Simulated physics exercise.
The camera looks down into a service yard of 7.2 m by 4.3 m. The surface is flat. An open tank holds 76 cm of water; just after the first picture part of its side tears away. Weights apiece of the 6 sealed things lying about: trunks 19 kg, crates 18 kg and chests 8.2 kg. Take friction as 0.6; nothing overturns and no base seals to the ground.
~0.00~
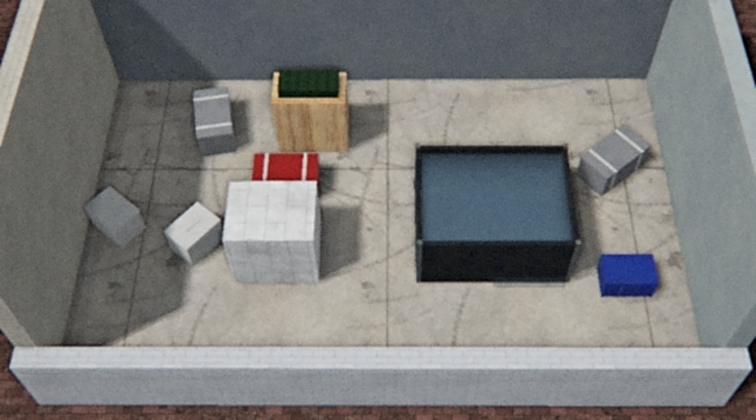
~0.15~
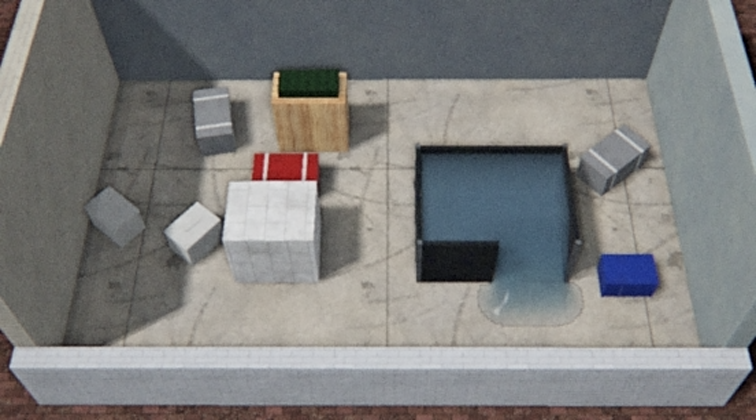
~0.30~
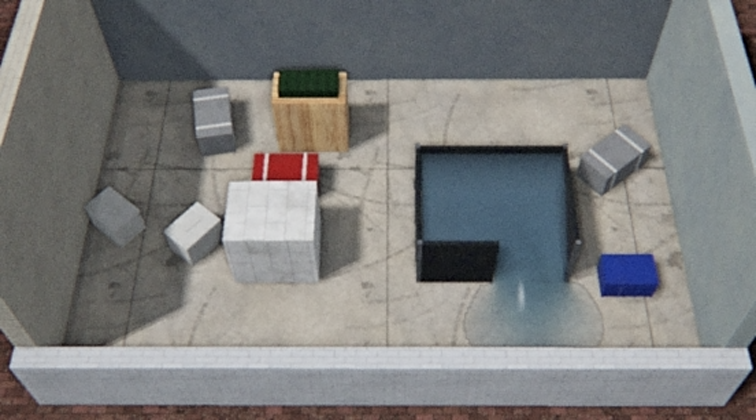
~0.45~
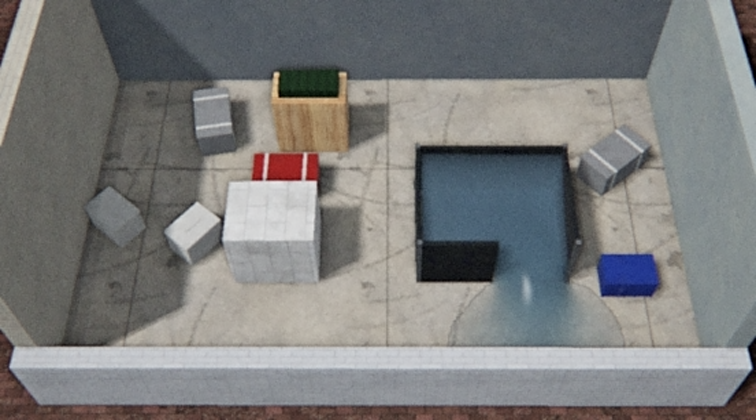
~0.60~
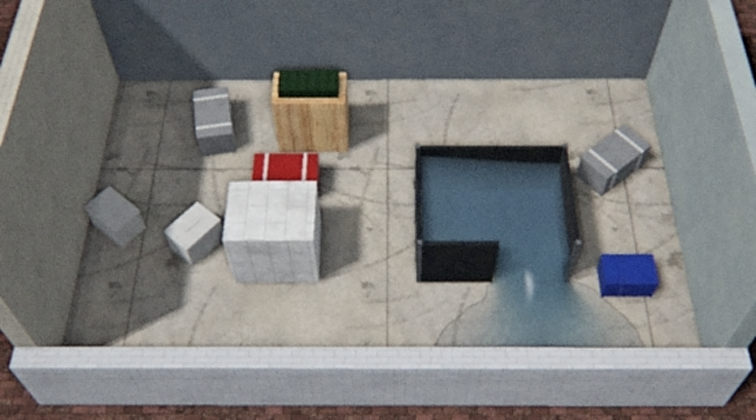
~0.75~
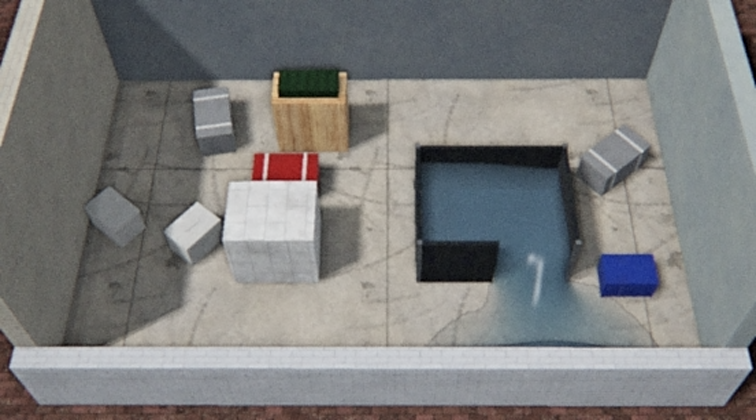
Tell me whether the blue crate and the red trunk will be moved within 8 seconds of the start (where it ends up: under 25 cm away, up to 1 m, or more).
Blue crate is nudged along; red trunk holds its place.
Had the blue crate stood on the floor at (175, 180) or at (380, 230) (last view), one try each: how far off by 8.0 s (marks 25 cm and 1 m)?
In turn: It holds its place; it barely shifts.
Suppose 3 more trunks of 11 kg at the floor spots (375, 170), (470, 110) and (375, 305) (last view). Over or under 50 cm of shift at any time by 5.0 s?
In turn: Less, past it, over.
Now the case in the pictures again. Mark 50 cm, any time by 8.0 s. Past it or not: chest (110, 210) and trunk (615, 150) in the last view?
In turn: More, past it.
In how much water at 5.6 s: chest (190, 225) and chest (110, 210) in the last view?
About 3 and 4 cm.
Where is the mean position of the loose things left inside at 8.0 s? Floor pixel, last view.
Near (310, 198).
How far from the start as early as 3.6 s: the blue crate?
Roughly 60 cm by then.
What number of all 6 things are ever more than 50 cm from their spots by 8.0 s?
I count 3.
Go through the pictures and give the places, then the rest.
The blue crate at (630, 269), on the bottom; the red trunk at (285, 168), on the bottom; 2.2 m2 under water; 0 of 6 have shifted, in the first picture.
The blue crate at (630, 269) rests on the ground; the red trunk at (285, 168), on the bottom; 2.8 m2 under water; 0 of 6 have shifted, in the second picture.
The blue crate at (630, 269) rests on the ground; the red trunk at (285, 168) rests on the ground; 3.7 m2 under water; 0 of 6 have shifted, in the third picture.
The blue crate at (630, 269), on the bottom; the red trunk at (285, 168), on the bottom; water covers 4.1 m2; 0 of 6 have shifted, in the fourth picture.
The blue crate at (630, 269), on the bottom; the red trunk at (285, 168) rests on the ground; water covers 4.3 m2; 0 of 6 have shifted, in the fifth picture.
The blue crate at (630, 269) rests on the ground; the red trunk at (285, 168), on the bottom; 4.5 m2 under water; 0 of 6 have shifted, in the sixth picture.
After 1.6 s the blue crate is near (630, 269), 0.0 m from its start, aground; the red trunk is near (285, 168), 0.0 m from its start, aground; 0 afloat.
After 3.6 s the blue crate is near (592, 240), 0.6 m from its start, aground; the red trunk is near (285, 168), 0.0 m from its start, aground; 0 afloat.
After 5.6 s the blue crate is near (592, 240), 0.6 m from its start, aground; the red trunk is near (285, 168), 0.0 m from its start, aground; 2 afloat.
After 8.0 s the blue crate is near (592, 240), 0.6 m from its start, aground; the red trunk is near (284, 168), 0.0 m from its start, aground; 3 afloat.
